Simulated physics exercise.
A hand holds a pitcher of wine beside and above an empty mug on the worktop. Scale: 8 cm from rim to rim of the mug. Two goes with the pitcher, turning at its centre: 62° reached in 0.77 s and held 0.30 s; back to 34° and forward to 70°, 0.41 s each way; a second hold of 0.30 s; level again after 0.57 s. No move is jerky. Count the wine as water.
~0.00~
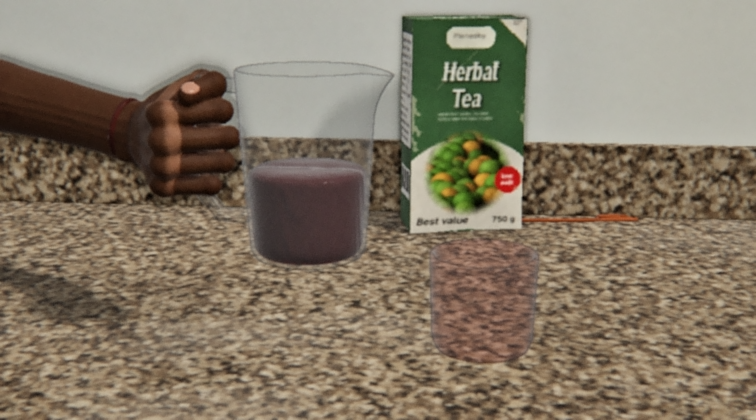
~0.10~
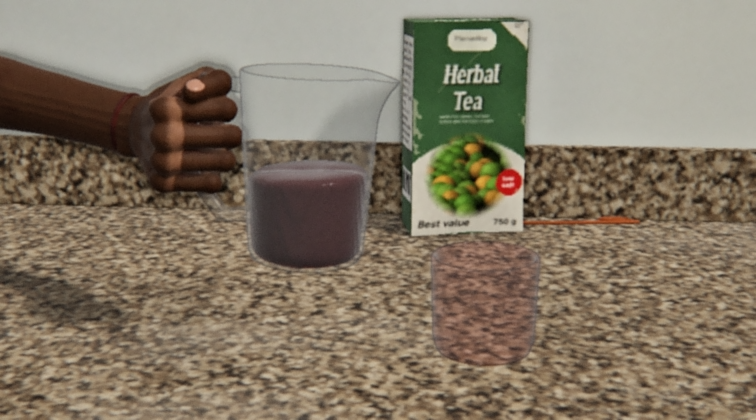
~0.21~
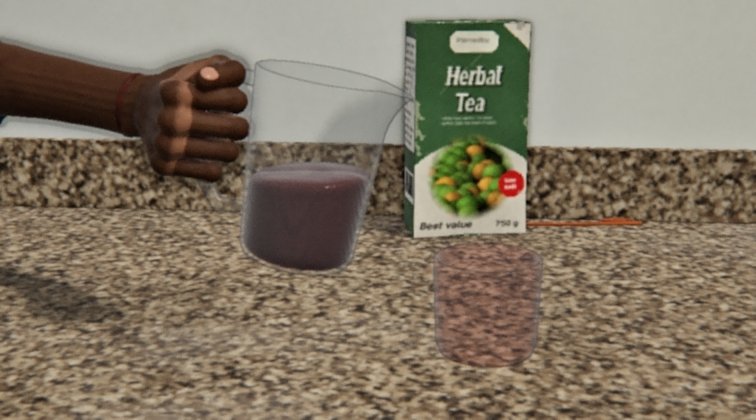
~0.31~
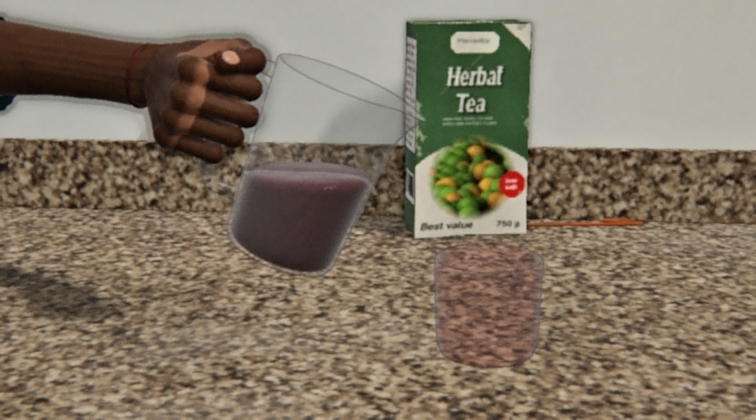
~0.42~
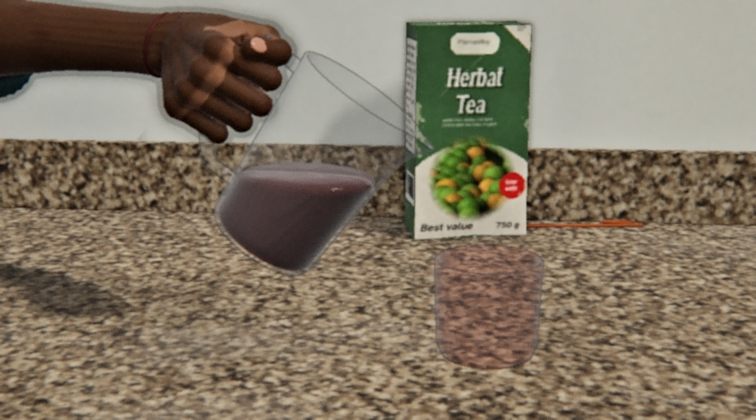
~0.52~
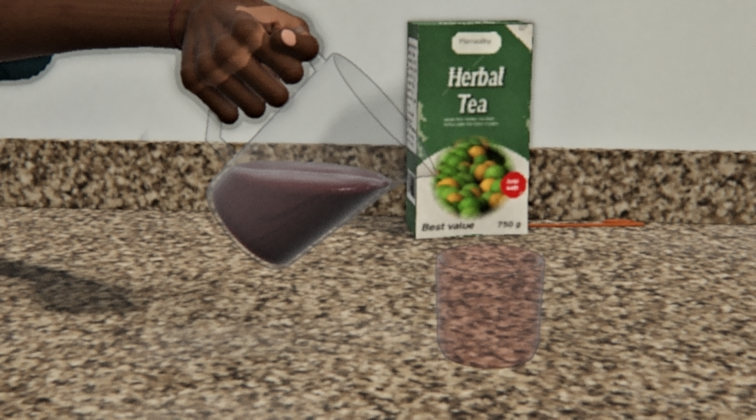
In the video, a hand holding a clear pitcher of dark purple liquid smoothly tilts it rightward, the liquid shifting toward the spout side, while a see-through cup and a green herbal tea box stay still on the speckled worktop.
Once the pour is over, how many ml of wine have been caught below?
Close to 165 ml.
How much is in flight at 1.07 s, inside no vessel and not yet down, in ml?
Some 10 ml.
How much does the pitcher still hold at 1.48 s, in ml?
Close to 370 ml.
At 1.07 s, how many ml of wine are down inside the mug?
Some 40 ml.
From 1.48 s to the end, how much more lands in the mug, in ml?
Close to 100 ml.
By 1.07 s the tilt is 62° and the mug has 40 ml, the pitcher 385 ml, and 0 ml is on the worktop.
By 1.48 s the tilt is 34° and the mug has 60 ml, the pitcher 375 ml, and 0 ml is on the worktop.
By 2.19 s the tilt is 70° and the mug has 120 ml, the pitcher 295 ml, and 0 ml is on the worktop.
By 2.60 s the tilt is 13° and the mug has 165 ml, the pitcher 270 ml, and 0 ml is on the worktop.
At rest the mug has 165 ml, the pitcher 270 ml, and 0 ml is on the worktop.
